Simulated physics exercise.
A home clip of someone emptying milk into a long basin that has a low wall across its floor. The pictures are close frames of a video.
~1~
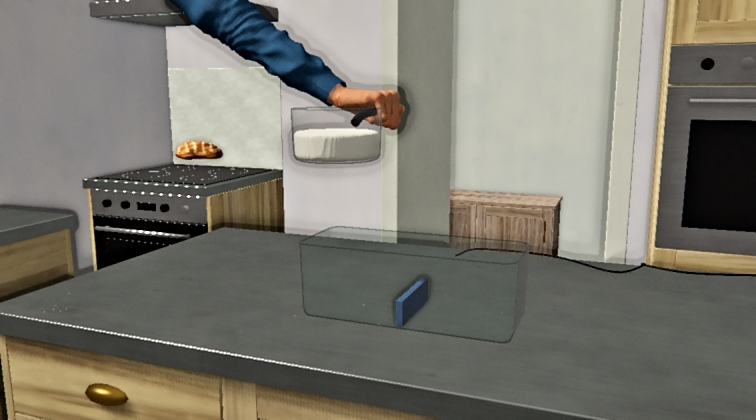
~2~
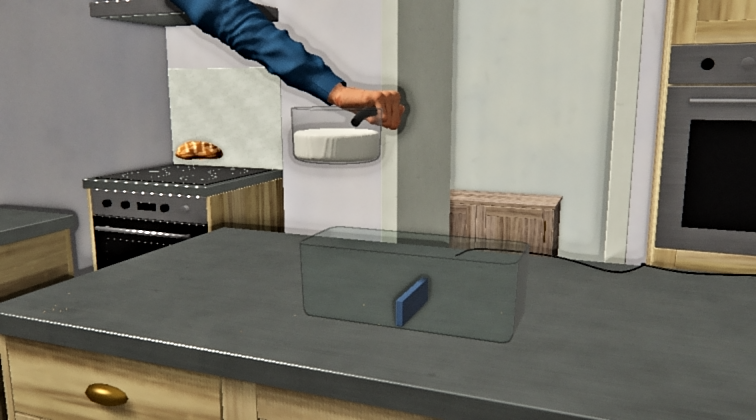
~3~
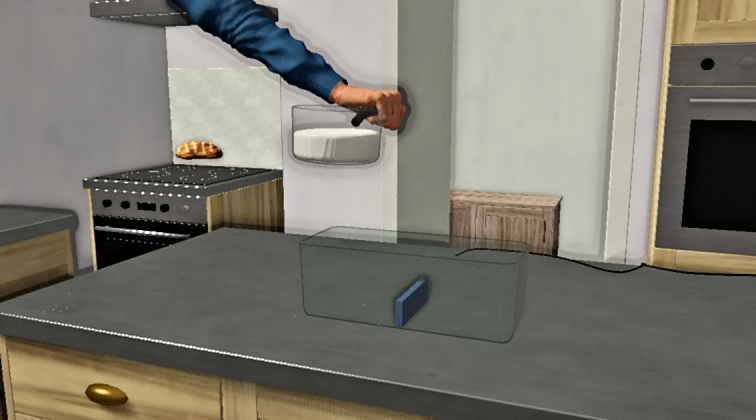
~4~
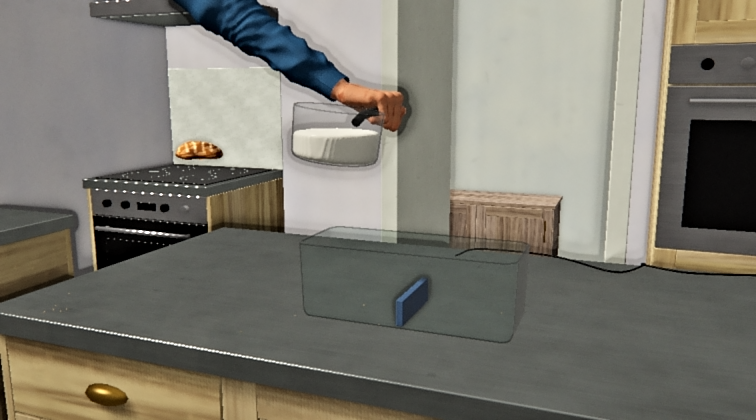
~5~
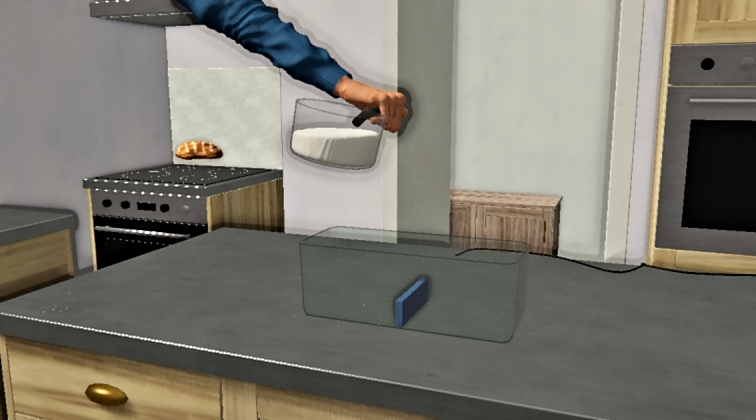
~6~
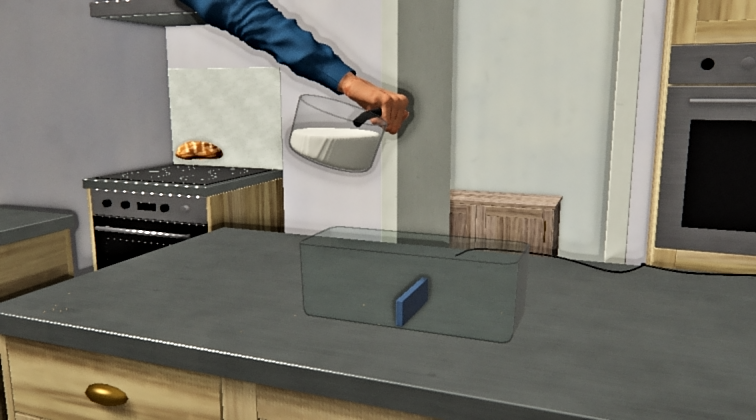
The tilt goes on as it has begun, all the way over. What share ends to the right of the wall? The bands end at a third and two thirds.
The share right of the wall is from a third to two thirds.
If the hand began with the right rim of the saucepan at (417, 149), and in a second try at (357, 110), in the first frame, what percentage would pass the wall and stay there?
About 95 and 5 per cent.
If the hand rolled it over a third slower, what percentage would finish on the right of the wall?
About 55 per cent.
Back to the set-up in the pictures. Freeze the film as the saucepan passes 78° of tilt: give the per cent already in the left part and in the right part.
The left part 5 per cent, the right part 0.
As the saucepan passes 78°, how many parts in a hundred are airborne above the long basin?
Near 35 %.
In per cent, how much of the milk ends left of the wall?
Some 55 per cent.
A moment on, the saucepan is tipped on its side and 60 per cent is still to pour, 3 is left of the wall and 1 right of it.
Next, the saucepan is tipped right over and 13 per cent is still to pour, 27 is left of the wall and 43 right of it.
Then the saucepan is tipped right over and 1 per cent is still to pour, 52 is left of the wall and 44 right of it.
Later the saucepan is tipped right over and 0 per cent is still to pour, 54 is left of the wall and 45 right of it.
In the end 54 per cent lies left of the wall, 45 right of it and 1 outside.
